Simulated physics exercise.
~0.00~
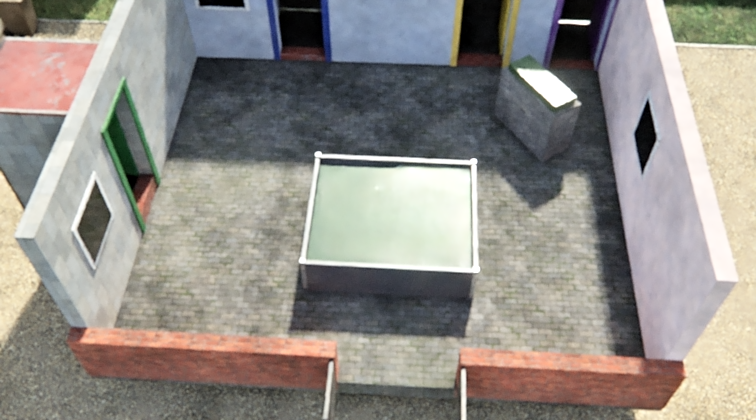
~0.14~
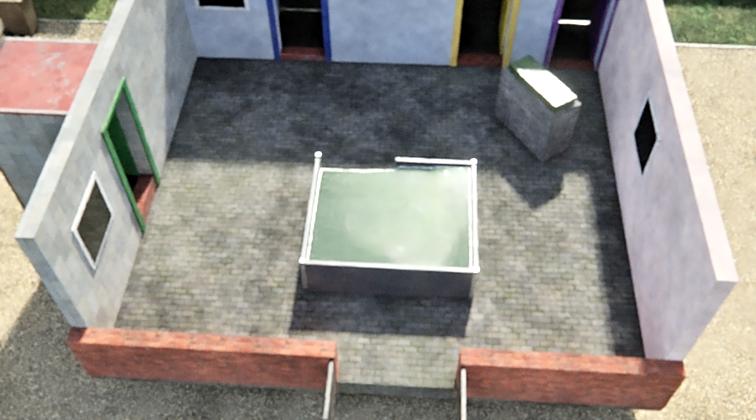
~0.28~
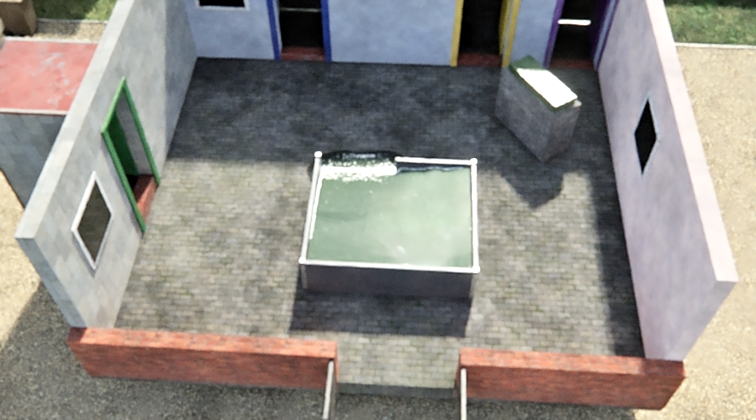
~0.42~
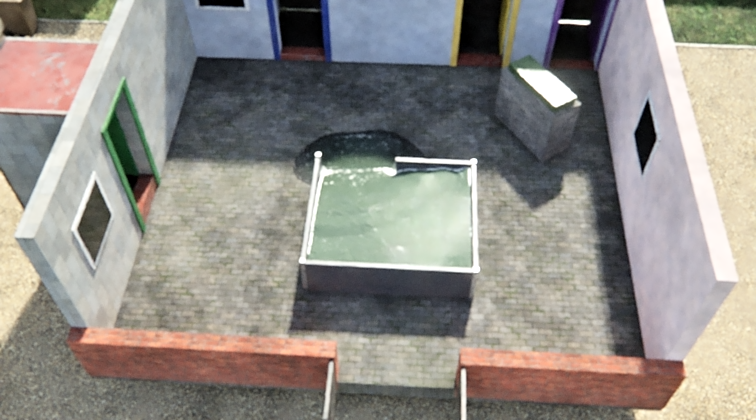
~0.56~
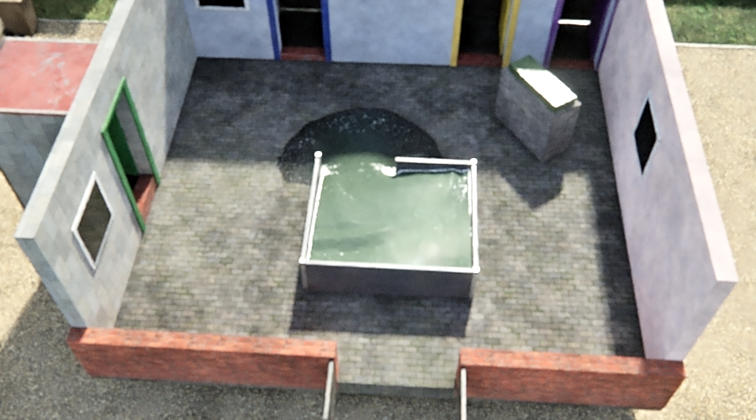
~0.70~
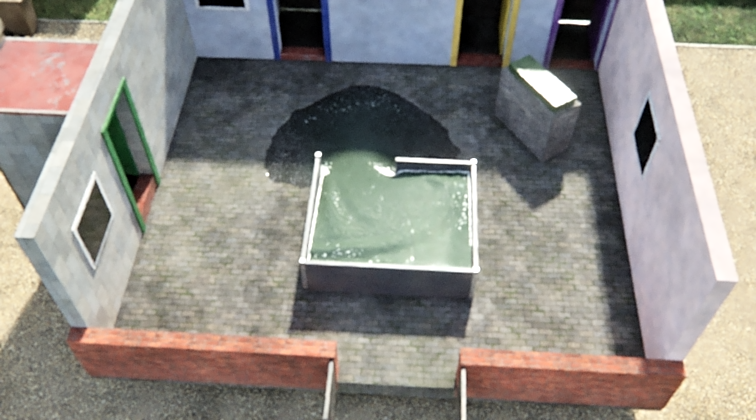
Greenish water pours out through a gap at the back left of a rectangular open tank in a walled, paved yard, then spreads across the paving behind it in a widening dark patch while the water inside swirls and foams.
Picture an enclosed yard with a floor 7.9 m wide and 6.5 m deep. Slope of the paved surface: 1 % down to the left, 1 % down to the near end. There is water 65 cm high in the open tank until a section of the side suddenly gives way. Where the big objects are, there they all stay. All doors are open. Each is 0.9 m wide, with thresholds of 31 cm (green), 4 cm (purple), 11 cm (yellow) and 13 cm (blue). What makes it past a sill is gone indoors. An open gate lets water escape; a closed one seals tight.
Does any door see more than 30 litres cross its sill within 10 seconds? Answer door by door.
Taking each door, the green door does not; the purple door does; the yellow door does not; the blue door does.
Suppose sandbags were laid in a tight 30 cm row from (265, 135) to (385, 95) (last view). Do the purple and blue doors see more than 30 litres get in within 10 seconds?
Checking the limit, purple is too much, blue is fine.
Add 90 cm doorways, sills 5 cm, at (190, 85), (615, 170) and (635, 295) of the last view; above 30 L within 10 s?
In that order: Beyond it, short of it, short of it.
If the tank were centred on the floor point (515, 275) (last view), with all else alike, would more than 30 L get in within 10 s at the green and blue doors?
Green door held, blue door held.
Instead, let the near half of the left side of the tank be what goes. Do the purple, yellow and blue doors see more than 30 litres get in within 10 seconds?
Door purple stays within, door yellow stays within, door blue stays within.
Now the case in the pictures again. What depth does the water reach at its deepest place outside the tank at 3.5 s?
Peak depth: Approx. 32 cm.
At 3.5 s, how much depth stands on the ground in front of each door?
Measured in centimetres, the green door gives 0, the purple door 5, the yellow door 11 and the blue door 19.
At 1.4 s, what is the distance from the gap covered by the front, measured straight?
I'd put it close to 3.6 m.
After 1.4 s water covers 25 % of the floor and is deepest (34 cm) near (347, 176); green door not reached, purple door not reached, yellow door not reached, blue door 20 cm at the sill, 0 L in.
After 2.2 s water covers 30 % of the floor and is deepest (36 cm) near (197, 58); green door not reached, purple door not reached, yellow door 12 cm at the sill, 0 L in, blue door 28 cm at the sill, 29 L in.
After 3.5 s water covers 40 % of the floor and is deepest (32 cm) near (197, 58); green door not reached, purple door 5 cm at the sill, 0 L in, yellow door 11 cm at the sill, 2 L in, blue door 19 cm at the sill, 82 L in.
After 6.0 s water covers 80 % of the floor and is deepest (20 cm) near (110, 343); green door 6 cm at the sill, 0 L in, purple door 10 cm at the sill, 44 L in, yellow door 7 cm at the sill, 3 L in, blue door 13 cm at the sill, 96 L in.
After 10.0 s water covers 100 % of the floor and is deepest (17 cm) near (110, 343); green door 6 cm at the sill, 0 L in, purple door 6 cm at the sill, 80 L in, yellow door 5 cm at the sill, 3 L in, blue door 7 cm at the sill, 97 L in.
